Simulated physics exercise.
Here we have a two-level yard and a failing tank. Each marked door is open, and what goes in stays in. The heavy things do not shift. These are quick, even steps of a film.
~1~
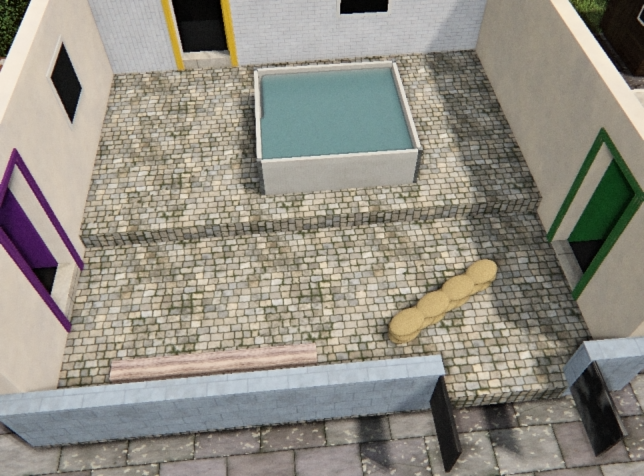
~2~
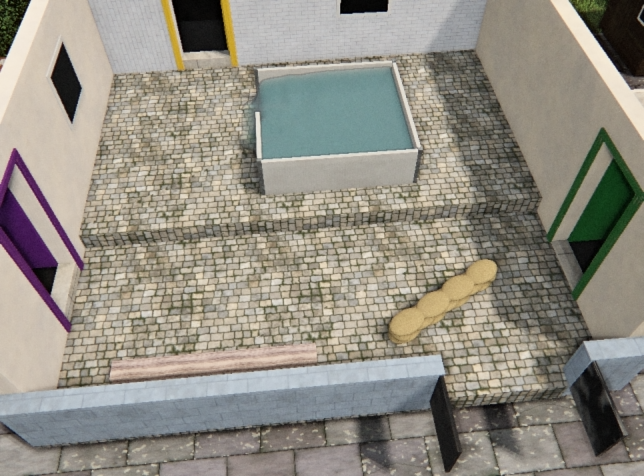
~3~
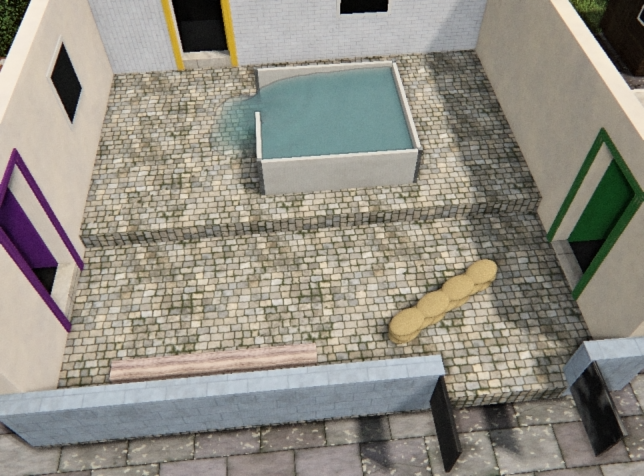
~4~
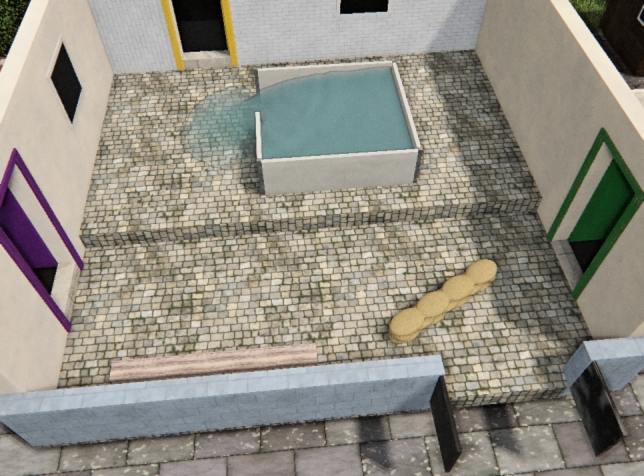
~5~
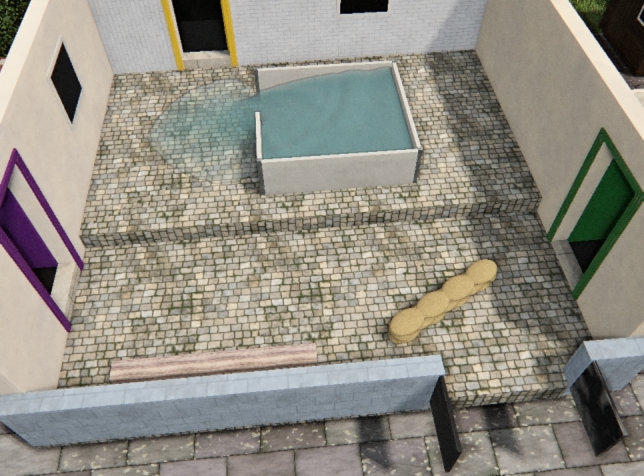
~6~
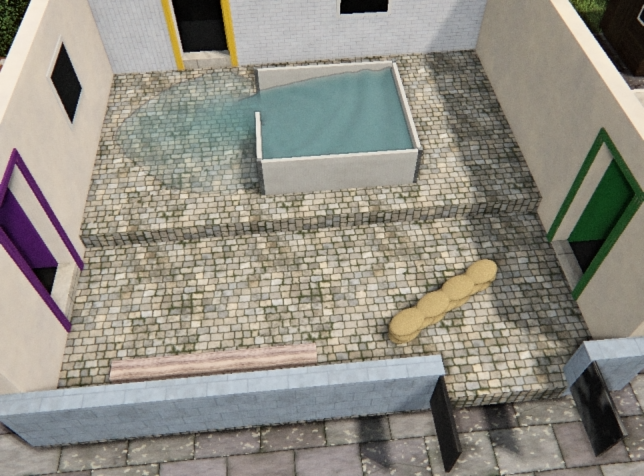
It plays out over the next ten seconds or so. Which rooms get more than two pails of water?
The green door stays under that; the yellow door stays under that; the purple door stays under that.
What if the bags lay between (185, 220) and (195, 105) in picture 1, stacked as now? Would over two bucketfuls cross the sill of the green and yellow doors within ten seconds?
My reading: The green one lets less in, the yellow one goes over.
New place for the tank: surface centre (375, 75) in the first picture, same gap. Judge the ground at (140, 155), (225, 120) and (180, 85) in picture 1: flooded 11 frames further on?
In that order: Wet, under water, flooded.
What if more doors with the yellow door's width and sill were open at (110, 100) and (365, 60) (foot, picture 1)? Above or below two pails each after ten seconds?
One after the other: Goes over, takes less.
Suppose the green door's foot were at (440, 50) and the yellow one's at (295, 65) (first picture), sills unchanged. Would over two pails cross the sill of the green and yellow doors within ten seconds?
My reading: The green door takes less; the yellow door keeps below it.
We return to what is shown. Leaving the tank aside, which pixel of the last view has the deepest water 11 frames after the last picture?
Close to (108, 105).
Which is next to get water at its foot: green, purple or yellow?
First comes the one in yellow.
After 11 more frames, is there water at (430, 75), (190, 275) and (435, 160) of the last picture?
As listed: Clear, dry, clear.
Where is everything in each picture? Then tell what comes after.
The first frame shows the tank at (332, 111) is whole and still.
In the second frame, water pours out at (261, 112) and has run to (254, 147).
In the third frame, the front is at (218, 147), out from the gap at (261, 114).
In the fourth frame, water pours out at (261, 116) and has run to (186, 140).
In the fifth frame, water pours out at (261, 115) and has run to (154, 140).
In the sixth frame, water pours out at (261, 115) and has run to (122, 140).
A moment on, water covers 20 % of the floor; the green door not reached, the yellow door wet at the sill, nothing in, the purple door not reached.
Next, water covers 20 % of the floor; the green door not reached, the yellow door wet at the sill, nothing in, the purple door wet at the sill, nothing in.
Then, water covers 35 % of the floor; the green door not reached, the yellow door wet at the sill, nothing in, the purple door wet at the sill, nothing in.
Later, water covers 60 % of the floor; the green door not reached, the yellow door under two buckets in, the purple door wet at the sill, nothing in.
In the end, water covers 90 % of the floor; the green door under two buckets in, the yellow door under two buckets in, the purple door wet at the sill, nothing in.
